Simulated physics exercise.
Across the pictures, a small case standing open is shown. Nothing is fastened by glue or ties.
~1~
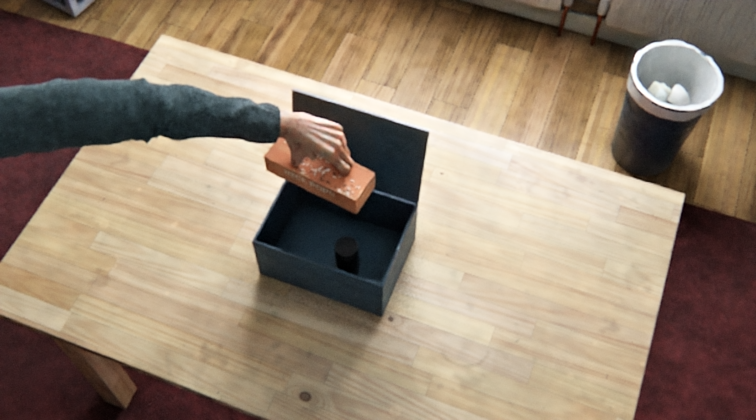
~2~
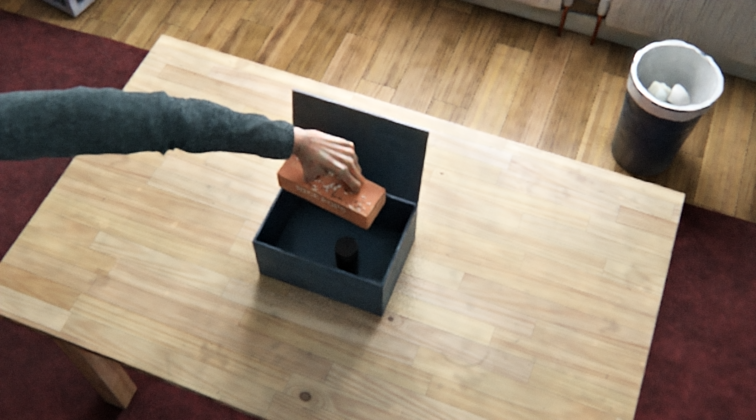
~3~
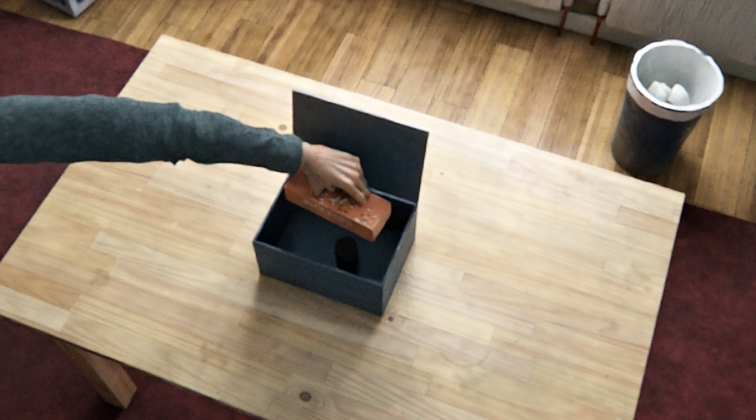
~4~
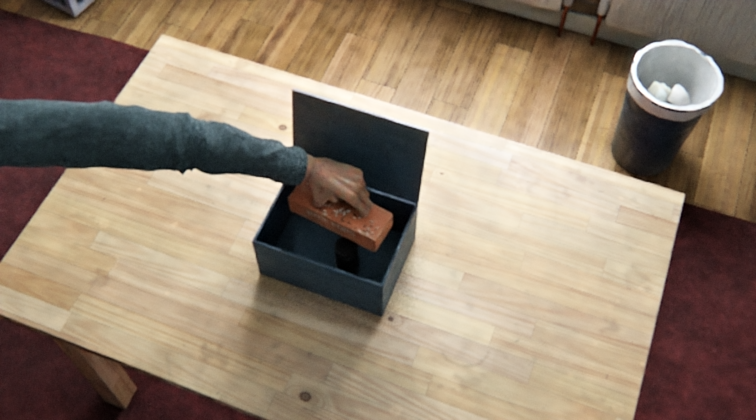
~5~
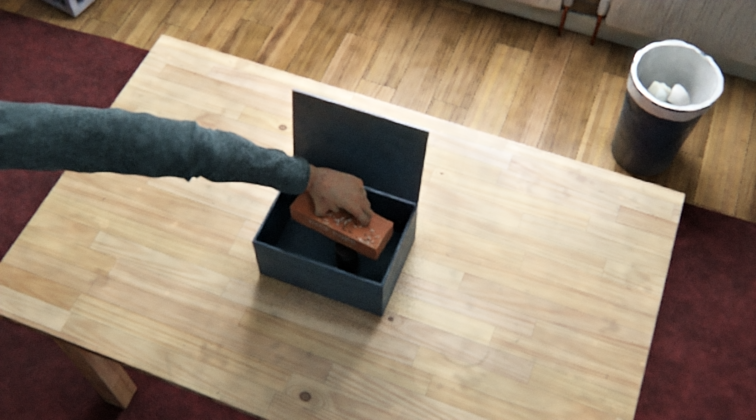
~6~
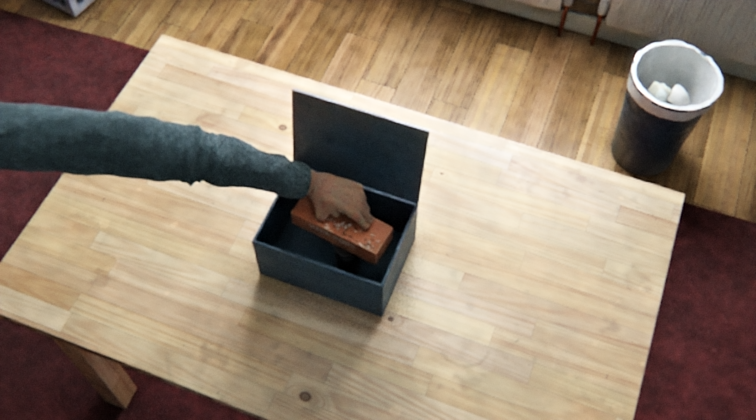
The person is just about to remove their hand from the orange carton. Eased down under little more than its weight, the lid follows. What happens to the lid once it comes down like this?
The lid comes to rest on the rim.
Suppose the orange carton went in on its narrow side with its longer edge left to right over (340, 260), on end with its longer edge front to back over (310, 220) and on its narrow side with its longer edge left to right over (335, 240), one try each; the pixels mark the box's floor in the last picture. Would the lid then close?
On try one it fits down fine; on try two it won't go down; on try three it fits down fine.
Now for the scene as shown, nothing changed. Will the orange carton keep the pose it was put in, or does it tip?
In the end, it winds up askew.
Then, 0.40 s past the last view, orange carton on its side near (354, 226).
Then, 1.30 s past the last view, lid 78° above the rim; orange carton upside down near (359, 235).
Then, 1.80 s past the last view, lid 46° above the rim; orange carton upside down near (359, 235).
Then, 2.20 s past the last view, lid 16° above the rim; orange carton upside down near (359, 235).
Finally, lid shut; down or leaning hard in the box, orange carton; black shaker still in place. Final places as the last picture's camera would see them, orange carton near (359, 235).
